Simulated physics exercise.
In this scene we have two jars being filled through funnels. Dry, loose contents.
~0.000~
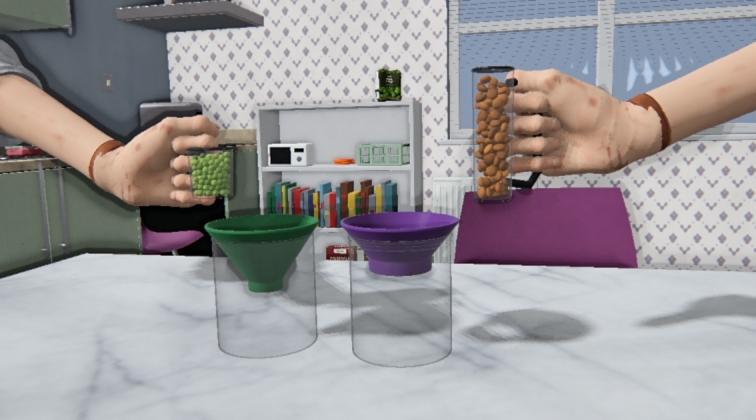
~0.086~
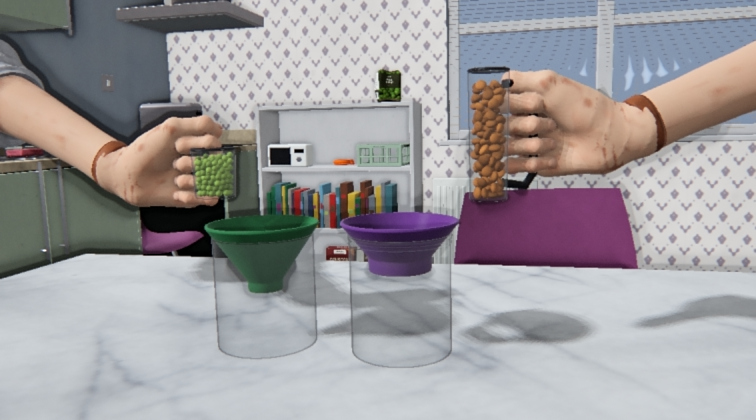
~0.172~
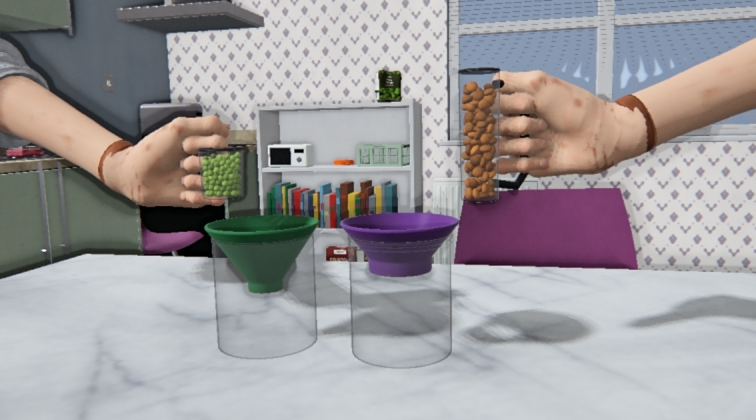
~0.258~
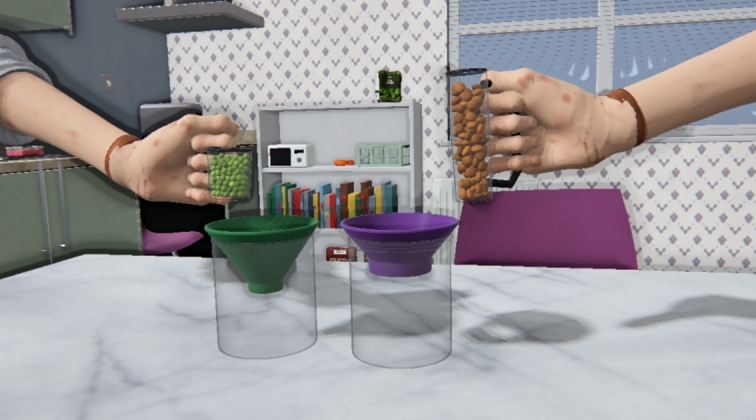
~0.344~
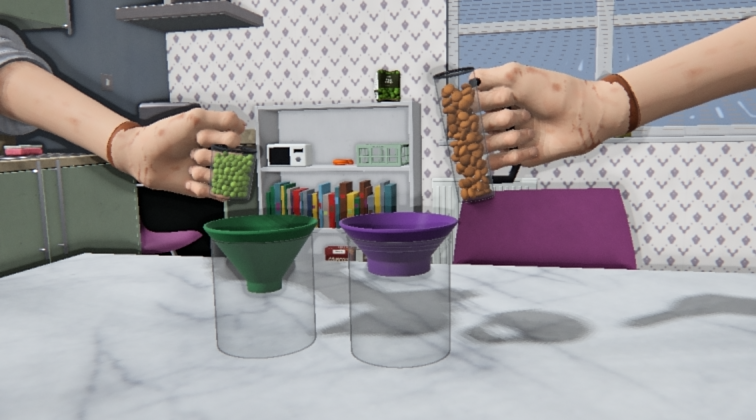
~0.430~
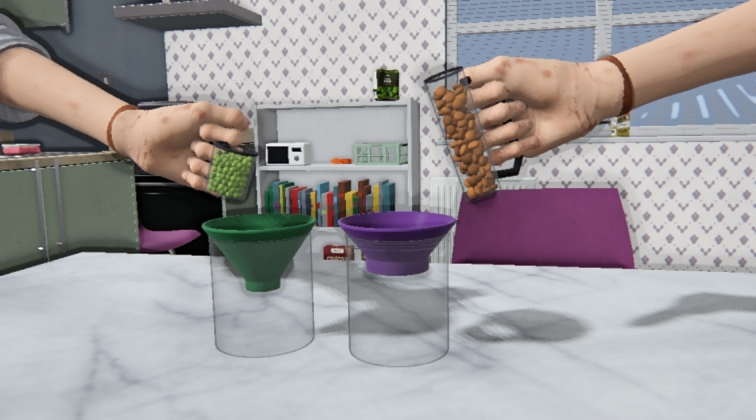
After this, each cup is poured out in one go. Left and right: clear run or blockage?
At the end, left: It's going to flow straight down. Right: It's going to flow straight down.
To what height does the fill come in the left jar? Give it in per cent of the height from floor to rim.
Result: Roughly 10 per cent.
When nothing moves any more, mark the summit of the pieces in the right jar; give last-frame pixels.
(414, 331), roughly.
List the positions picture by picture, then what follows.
In the first picture, left funnel near (263, 231), outlet at (266, 289), about 5 pieces wide; left cup near (211, 173), holding dried peas; right funnel near (400, 230), outlet at (400, 269), about 6 pieces wide; right cup near (493, 135), holding bits of cat kibble.
In the second picture, left cup near (214, 173), upright; right cup near (488, 135), upright.
In the third picture, left cup near (222, 173), upright; right cup near (479, 136), upright.
In the fourth picture, left cup near (229, 173), tipped 3°; right cup near (470, 136), tipped 3°.
In the fifth picture, left cup near (232, 173), tipped 10°; right cup near (465, 136), tipped 10°.
In the sixth picture, left funnel near (261, 231), outlet at (263, 288); left cup near (230, 171), tipped 19°; right funnel near (397, 229), outlet at (398, 269); right cup near (464, 135), tipped 19°.
After 0.89 s, left, the whole lot still in the cup; right, the whole lot still in the cup.
After 1.30 s, left, the bulk still in the cup, near a quarter in or over the funnel, a little down in the jar; right, all but a few still in the cup, only a few in or over the funnel, only a few down in the jar.
After 1.64 s, left, near a quarter in or over the funnel, the bulk down in the jar; right, near half still in the cup, near a quarter in or over the funnel, near a quarter down in the jar.
In the end (2.5 s), left, the whole lot down in the jar; right, the whole lot down in the jar.
